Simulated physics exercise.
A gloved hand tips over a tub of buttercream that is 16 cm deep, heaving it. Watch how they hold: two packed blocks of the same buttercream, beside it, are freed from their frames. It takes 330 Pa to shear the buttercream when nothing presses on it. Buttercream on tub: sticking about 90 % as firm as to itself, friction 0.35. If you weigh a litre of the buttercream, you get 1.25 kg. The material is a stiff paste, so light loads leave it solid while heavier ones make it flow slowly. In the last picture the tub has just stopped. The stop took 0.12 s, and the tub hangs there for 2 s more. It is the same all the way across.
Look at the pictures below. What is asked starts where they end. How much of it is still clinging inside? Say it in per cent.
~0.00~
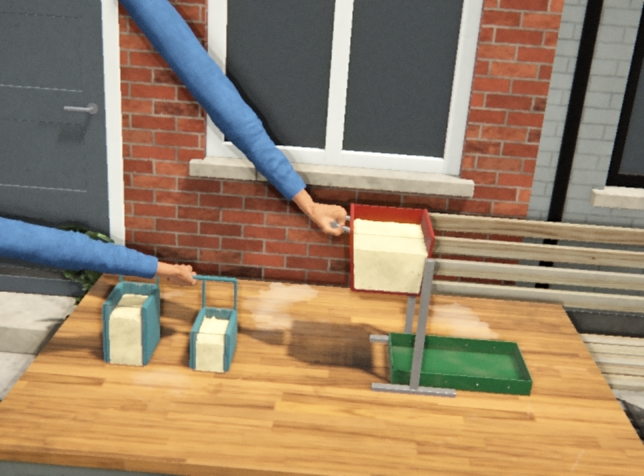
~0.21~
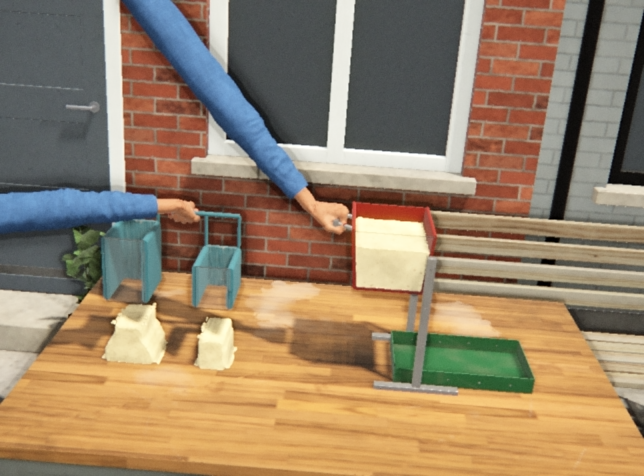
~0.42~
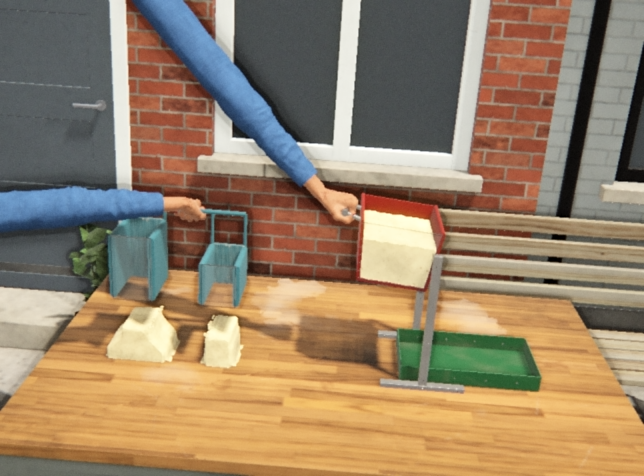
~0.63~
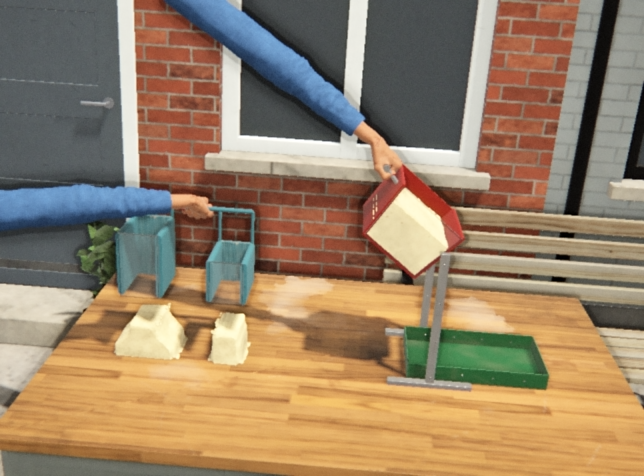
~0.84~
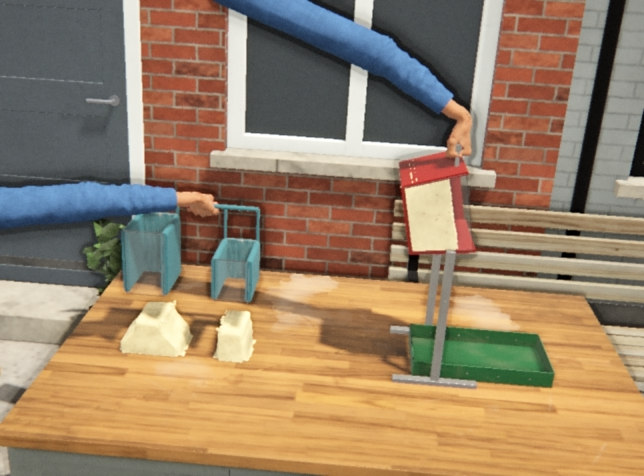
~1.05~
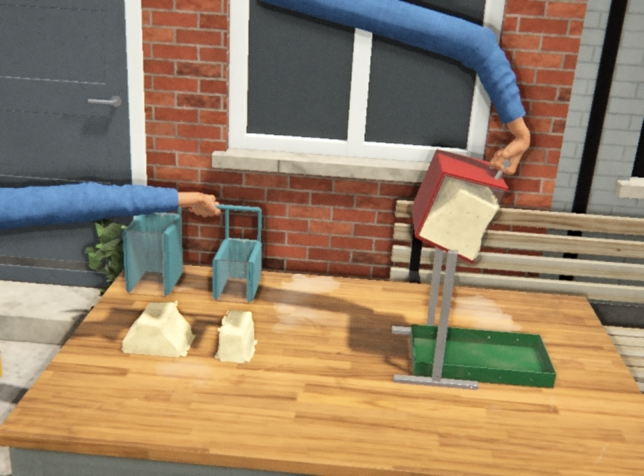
About 0 %.
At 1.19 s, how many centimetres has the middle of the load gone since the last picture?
Close to 11 centimetres.
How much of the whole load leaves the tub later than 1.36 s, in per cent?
About 20 per cent.
After 1.19 s, the tub is at 106 degrees and holds 42 %.
After 1.36 s, the tub is at 106 degrees and holds 20 %.
After 1.53 s, the tub is at 106 degrees and holds 0 %.
After 1.70 s, the tub is at 106 degrees and holds 0 %.
After 3.05 s, the tub is at 106 degrees and holds 0 %.
